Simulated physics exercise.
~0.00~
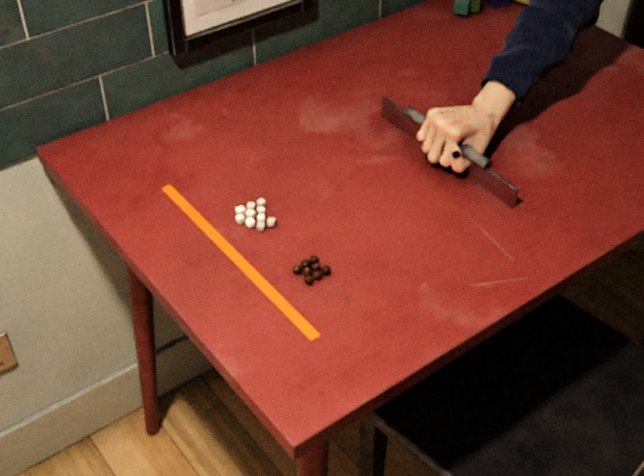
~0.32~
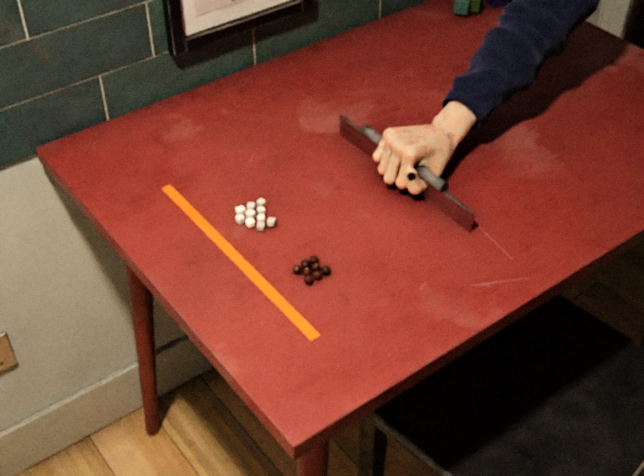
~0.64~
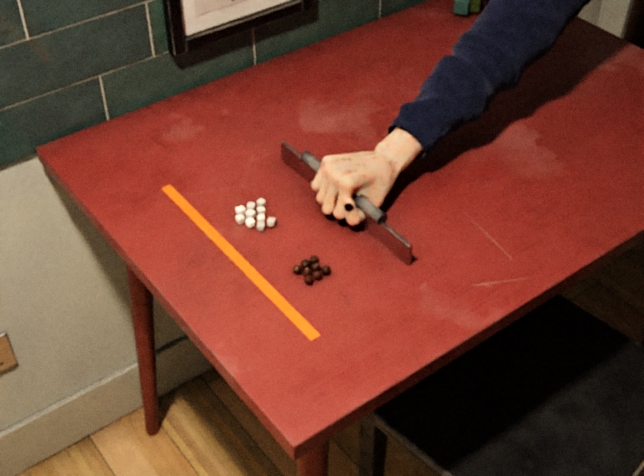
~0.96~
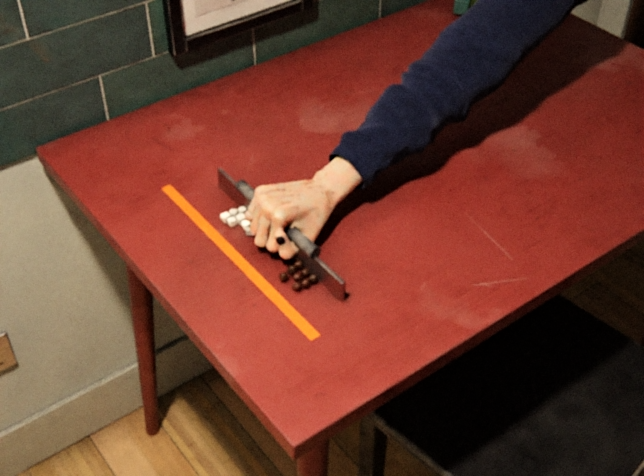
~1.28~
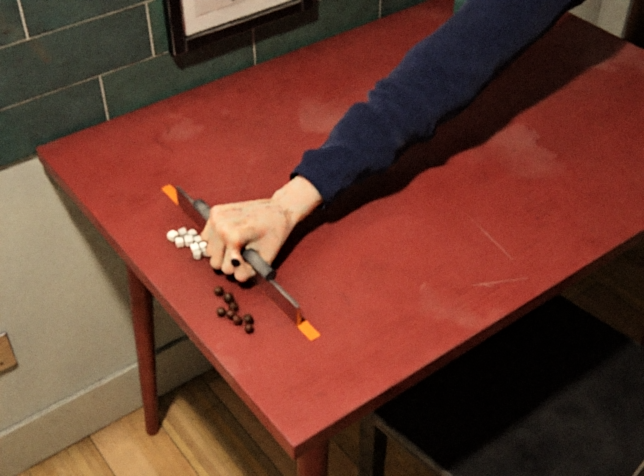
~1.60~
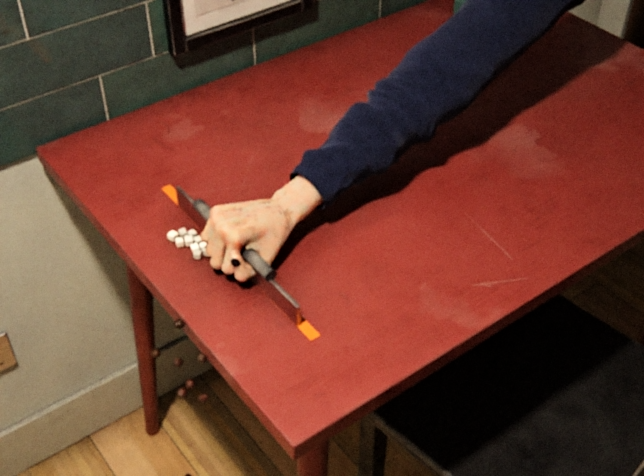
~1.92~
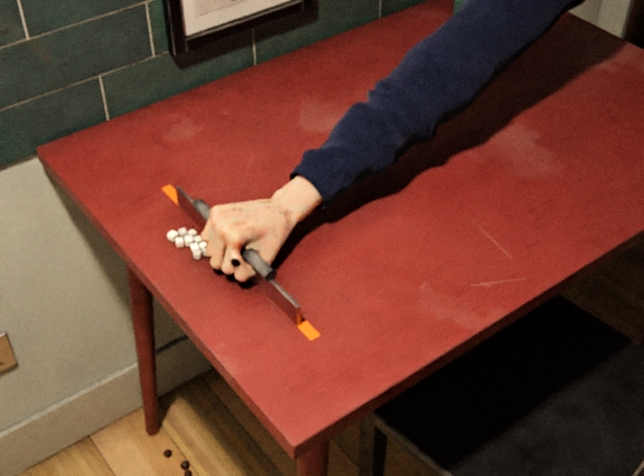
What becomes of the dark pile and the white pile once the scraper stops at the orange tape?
The dark pieces roll on over the table's edge and drop to the floor. The white ones stay together on the table, short of the edge.
On a red table, a hand's scraper pushes two piles, and only the dark beads fall.
